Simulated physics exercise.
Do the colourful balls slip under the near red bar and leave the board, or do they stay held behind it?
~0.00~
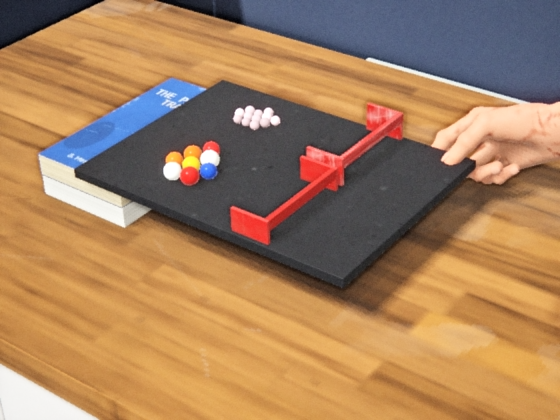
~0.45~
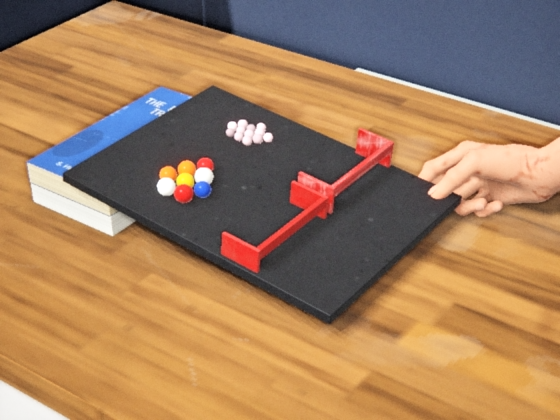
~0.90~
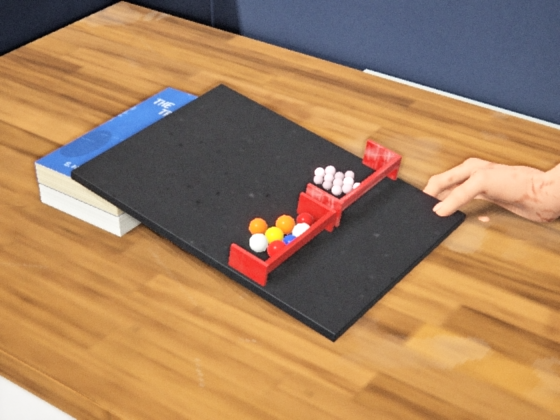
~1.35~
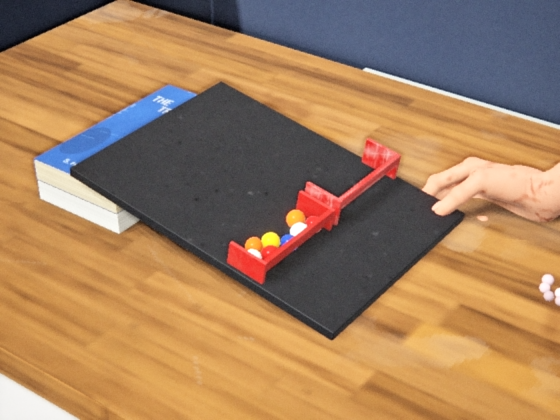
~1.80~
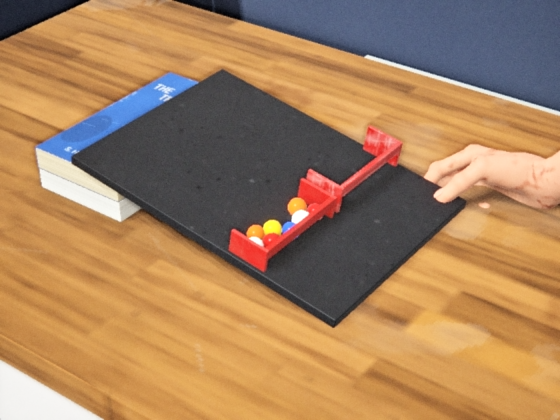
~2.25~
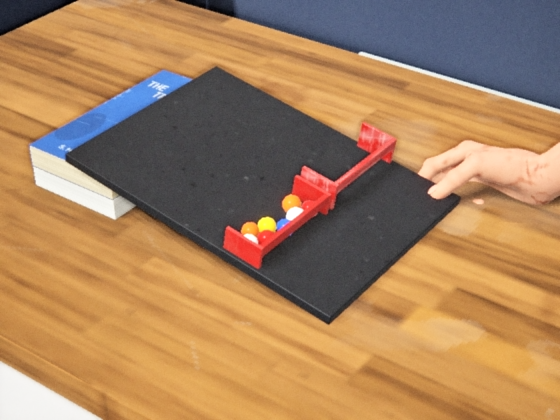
They stay held behind the near bar, because they are too big to fit through the gap under it. Only the smaller pink balls get under their bar.
